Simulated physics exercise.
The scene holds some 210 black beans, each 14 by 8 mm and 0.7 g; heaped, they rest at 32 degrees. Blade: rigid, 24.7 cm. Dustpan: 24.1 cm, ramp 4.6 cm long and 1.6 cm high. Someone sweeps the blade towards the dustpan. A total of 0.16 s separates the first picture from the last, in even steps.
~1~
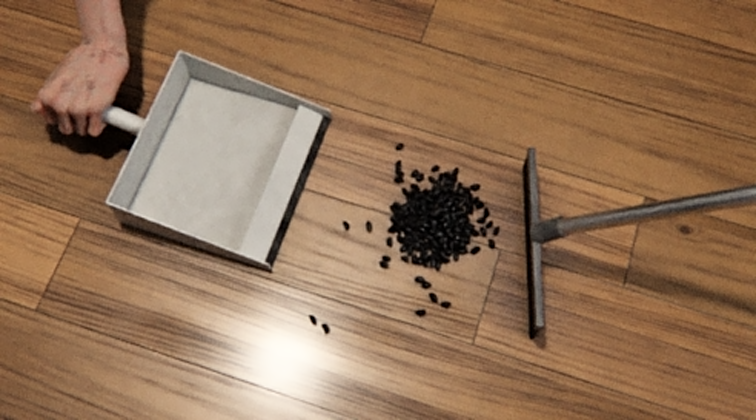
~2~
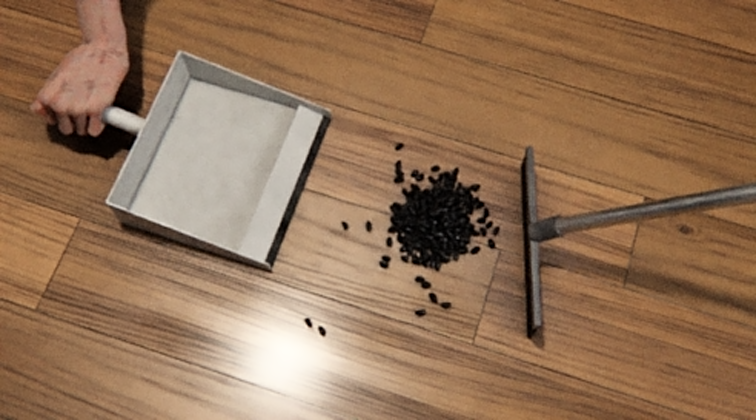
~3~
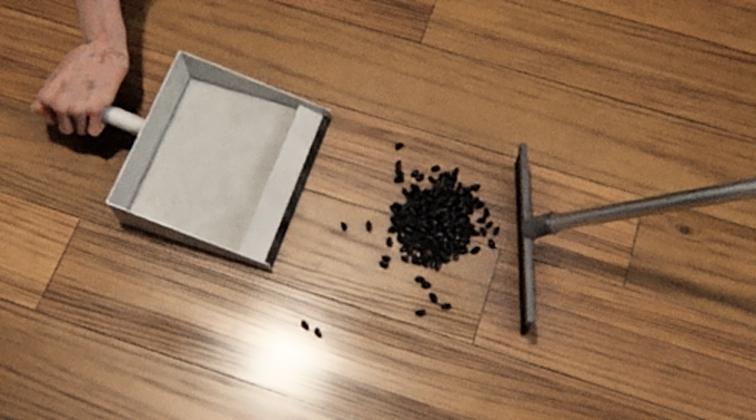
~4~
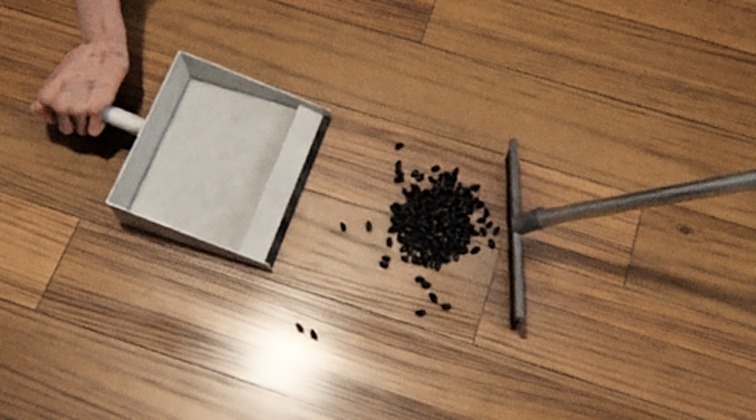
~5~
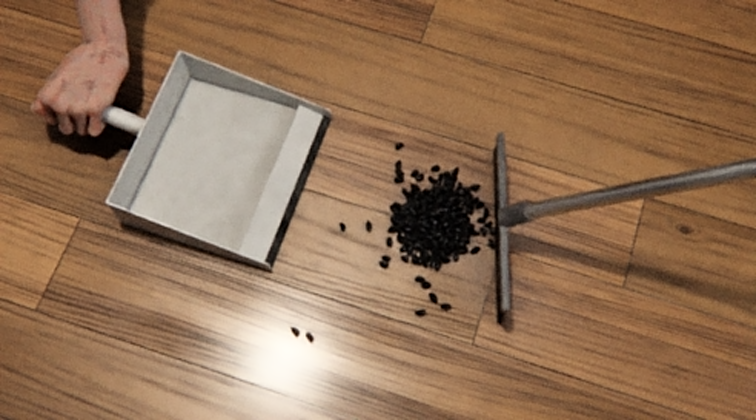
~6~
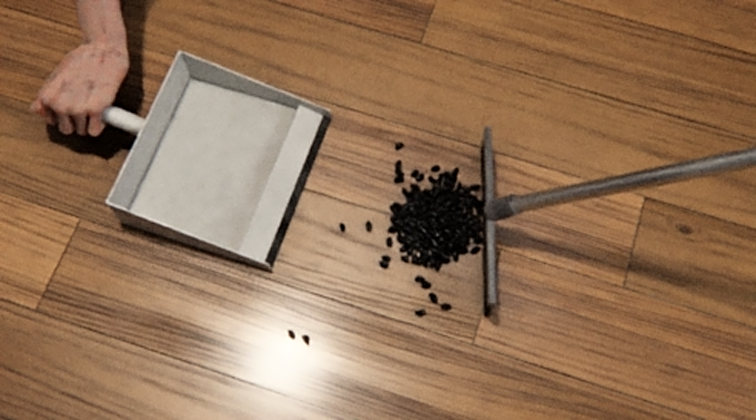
On a wooden floor, a hand held a grey dustpan still while a long-handled blade slid slowly left up to a pile of black beans, nudging only a few at its near edge.
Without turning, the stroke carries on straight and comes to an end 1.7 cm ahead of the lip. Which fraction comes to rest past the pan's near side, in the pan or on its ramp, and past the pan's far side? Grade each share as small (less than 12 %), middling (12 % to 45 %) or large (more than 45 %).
Past the pan's near side - small, in the pan or on its ramp - small, past the pan's far side - small.
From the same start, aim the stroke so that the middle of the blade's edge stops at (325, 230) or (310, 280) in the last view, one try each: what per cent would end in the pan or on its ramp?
I'd expect around 20 percent, then around 25 percent.
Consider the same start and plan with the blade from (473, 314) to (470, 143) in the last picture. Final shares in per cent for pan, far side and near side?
Pan: 25, far side: 0, near side: 10.
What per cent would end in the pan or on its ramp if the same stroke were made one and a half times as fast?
Share: Near 20 %.
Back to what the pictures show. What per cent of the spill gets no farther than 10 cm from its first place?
I'd guess some 5 per cent.
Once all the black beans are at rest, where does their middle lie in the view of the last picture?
Somewhere near (321, 195) in the last picture.
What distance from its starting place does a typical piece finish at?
Around 16 centimetres.
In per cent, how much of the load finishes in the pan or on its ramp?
Roughly 5 percent.
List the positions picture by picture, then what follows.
The first picture shows blade from (538, 326) to (531, 153), moved 0.0 cm, 0 of the pieces shifted so far; middle of the pieces at (432, 222); pan at (215, 165).
The second picture shows blade from (536, 325) to (529, 152), moved 0.3 cm, 2 of the pieces shifted so far; middle of the pieces at (432, 222).
The third picture shows blade from (529, 321) to (523, 150), moved 1.2 cm, 2 of the pieces shifted so far; middle of the pieces at (432, 222).
The fourth picture shows blade from (519, 316) to (513, 145), moved 2.7 cm, 3 of the pieces shifted so far; middle of the pieces at (432, 222).
The fifth picture shows blade from (505, 309) to (500, 139), moved 4.6 cm, 4 of the pieces shifted so far; middle of the pieces at (432, 222).
The sixth picture shows blade from (491, 302) to (487, 133), moved 6.5 cm, 10 of the pieces shifted so far; middle of the pieces at (432, 222); pan at (215, 165).
Then, 0.17 s after the last picture, middle of the blade 15 cm from the lip; 0 % over the lip, far side 0 %, near side 0 %.
Then, 0.29 s after the last picture, middle of the blade 8 cm from the lip; 0 % over the lip, far side 0 %, near side 0 %.
Then, 0.53 s after the last picture, middle of the blade 5 cm from the lip; 5 % over the lip, far side 5 %, near side 5 %.
In the end, near side 5 %, pan 5 %, far side 5 %, in front of the lip or behind the blade 85 %.
